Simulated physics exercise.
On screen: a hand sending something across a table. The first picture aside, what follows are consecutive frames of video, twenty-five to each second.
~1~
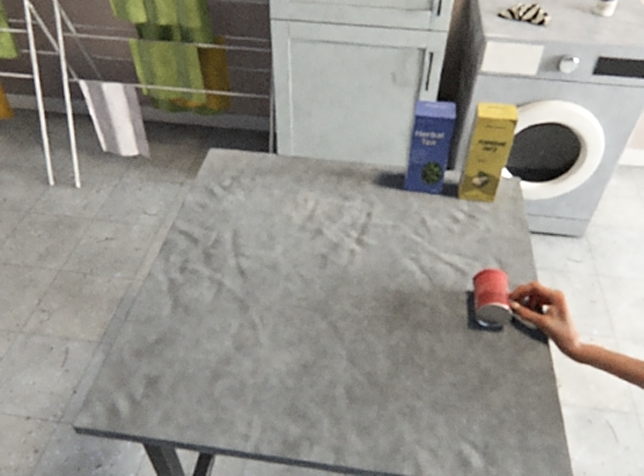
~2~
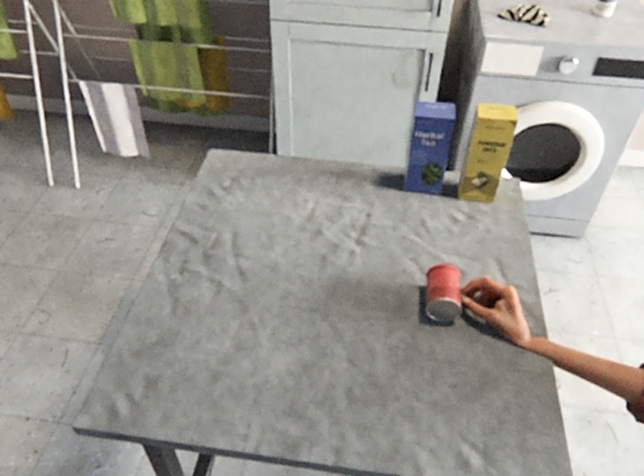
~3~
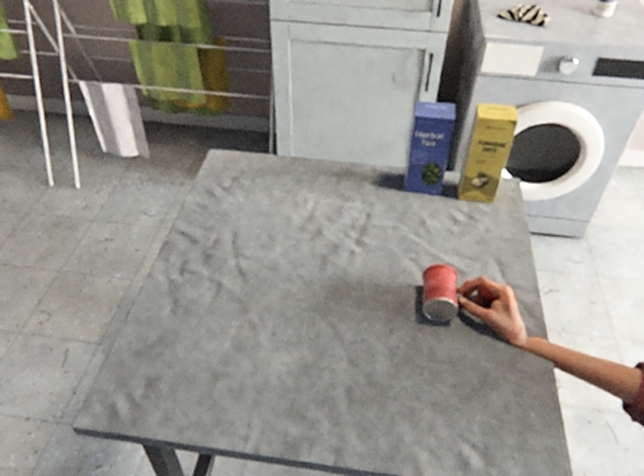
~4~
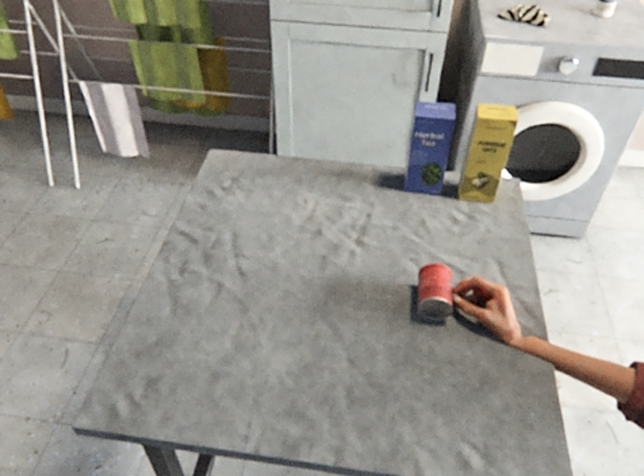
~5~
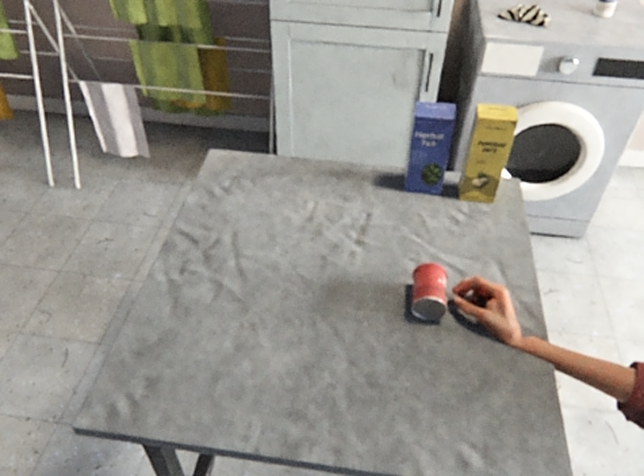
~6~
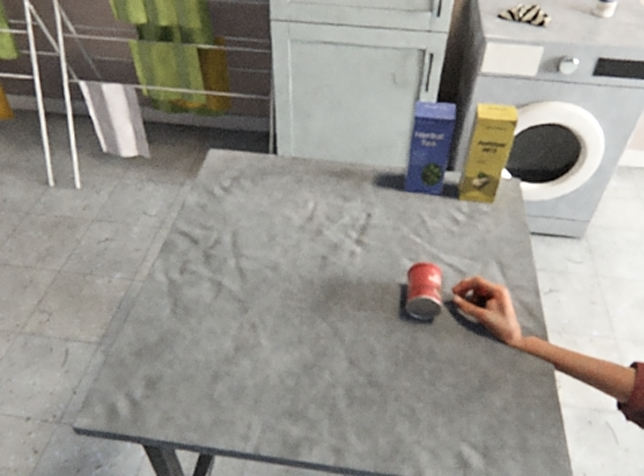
On a gray table in a laundry room, a hand moved a red tin leftward from near the right edge, then let go, and the tin slid slightly farther left while the hand stayed behind.
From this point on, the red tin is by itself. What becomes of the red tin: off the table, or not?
I expect it to keep its place on the table.
Then, 0.10 s later than the last frame, red tin moved about its own width near (412, 290).
Then, 0.30 s later than the last frame, red tin moved about its own width near (392, 287).
Then, 0.50 s later than the last frame, red tin moved well along near (377, 285).
Then, 0.70 s later than the last frame, red tin moved well along near (366, 284).
When it is over, moved from the start, red tin. End places, in pixels of the last picture, red tin near (361, 284).
